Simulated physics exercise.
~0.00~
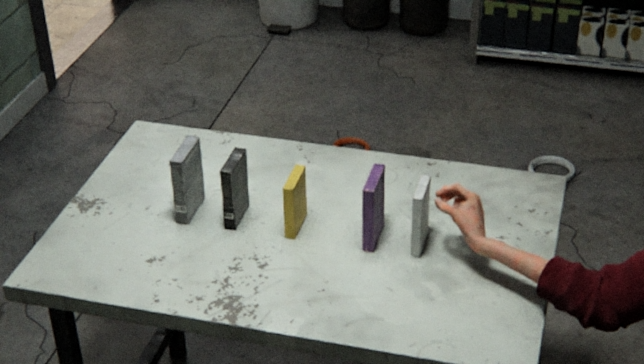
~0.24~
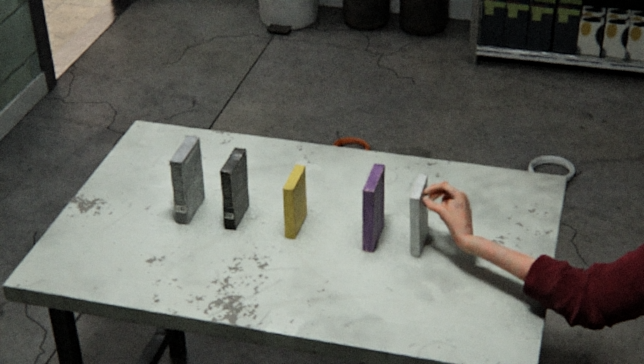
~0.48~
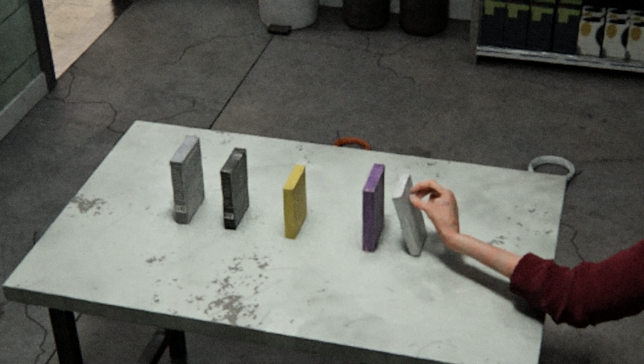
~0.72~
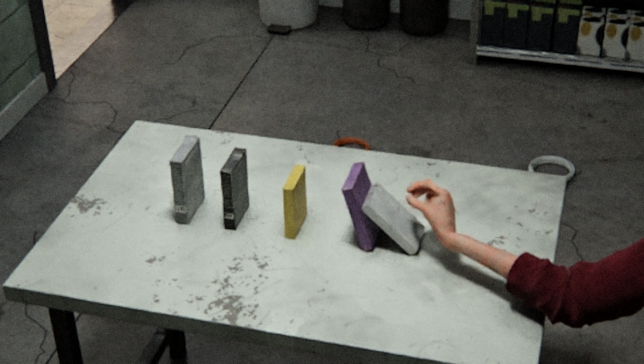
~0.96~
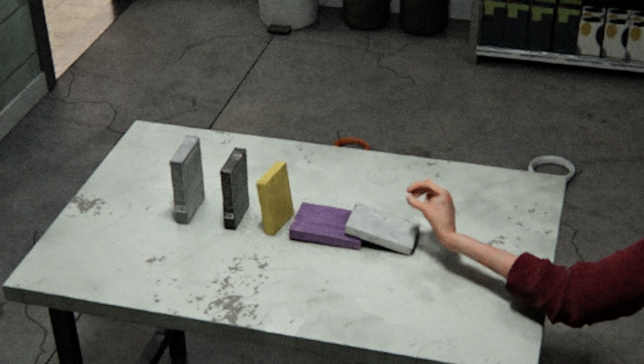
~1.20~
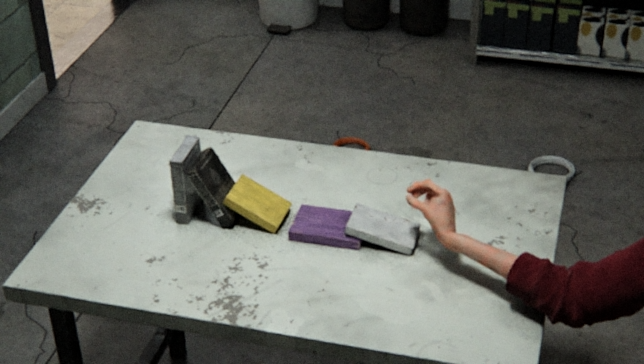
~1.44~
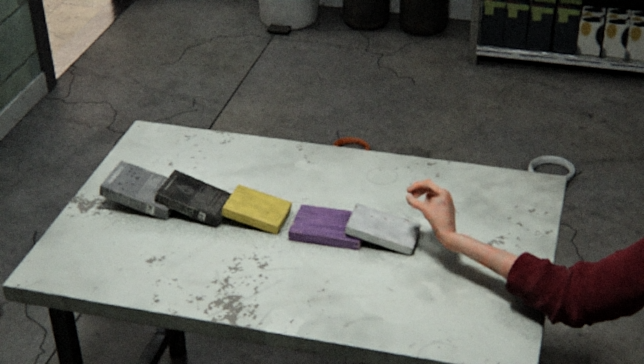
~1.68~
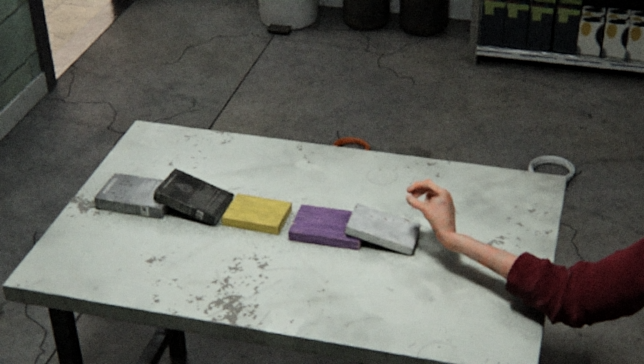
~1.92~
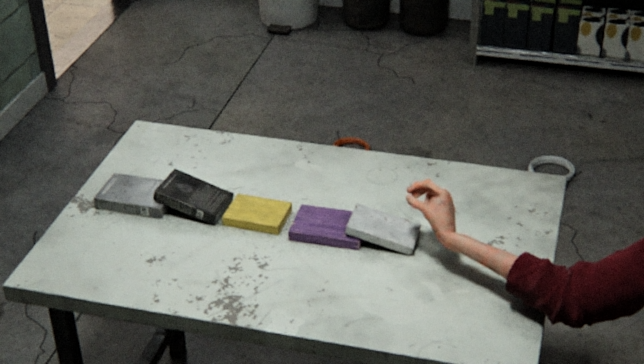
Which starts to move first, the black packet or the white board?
The white board starts to move first, leaning left under the fingertips while the black packet still stands upright. The black packet only tips later, after the purple block has gone down.
